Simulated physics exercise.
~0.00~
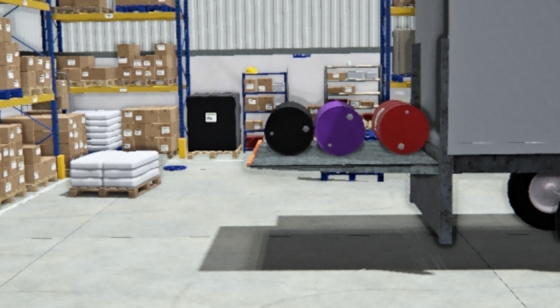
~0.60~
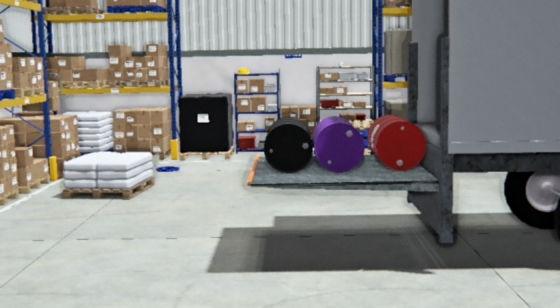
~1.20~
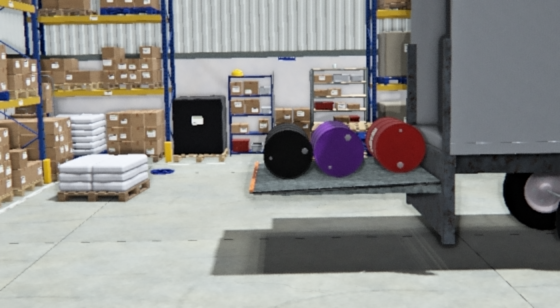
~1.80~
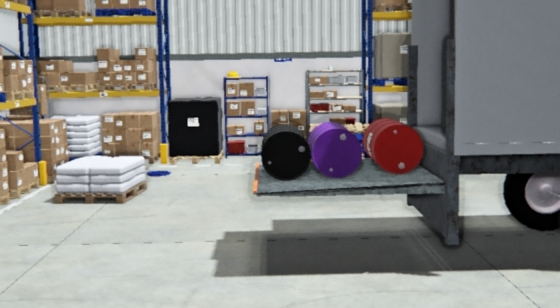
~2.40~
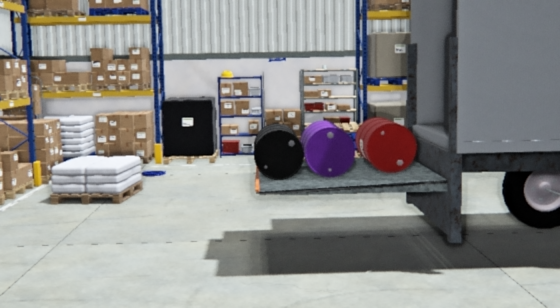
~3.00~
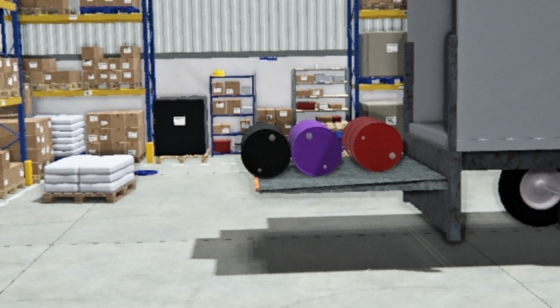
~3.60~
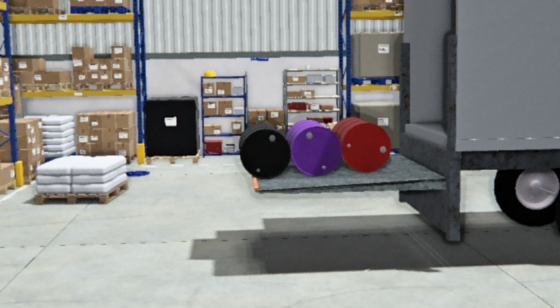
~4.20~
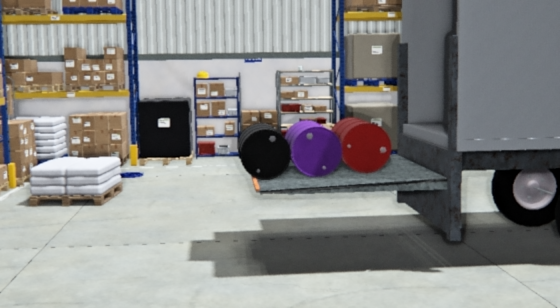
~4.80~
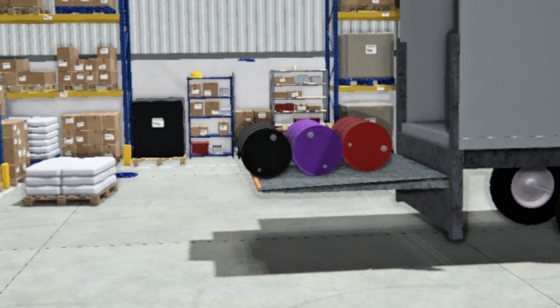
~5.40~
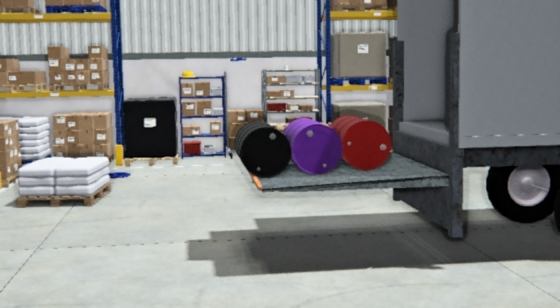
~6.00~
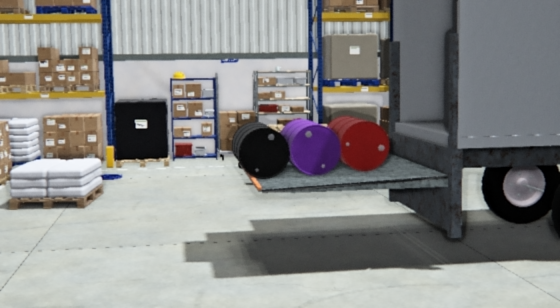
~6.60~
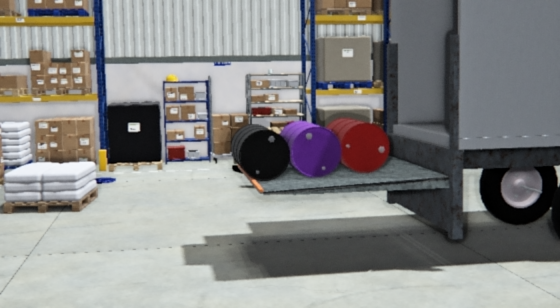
Three drums, black, purple and red from left to right, lie on their sides on the raised tail-lift of a truck at the right, seen from the side in a warehouse. Behind them stand blue and yellow racks of boxes, with white sacks stacked on a pallet at the left. The lift lowers slightly, then its outer edge tips down to the left. The drums roll a short way left toward the small orange-tipped stop at that edge. They settle close together against it, and all remain on the tilted platform, at rest.
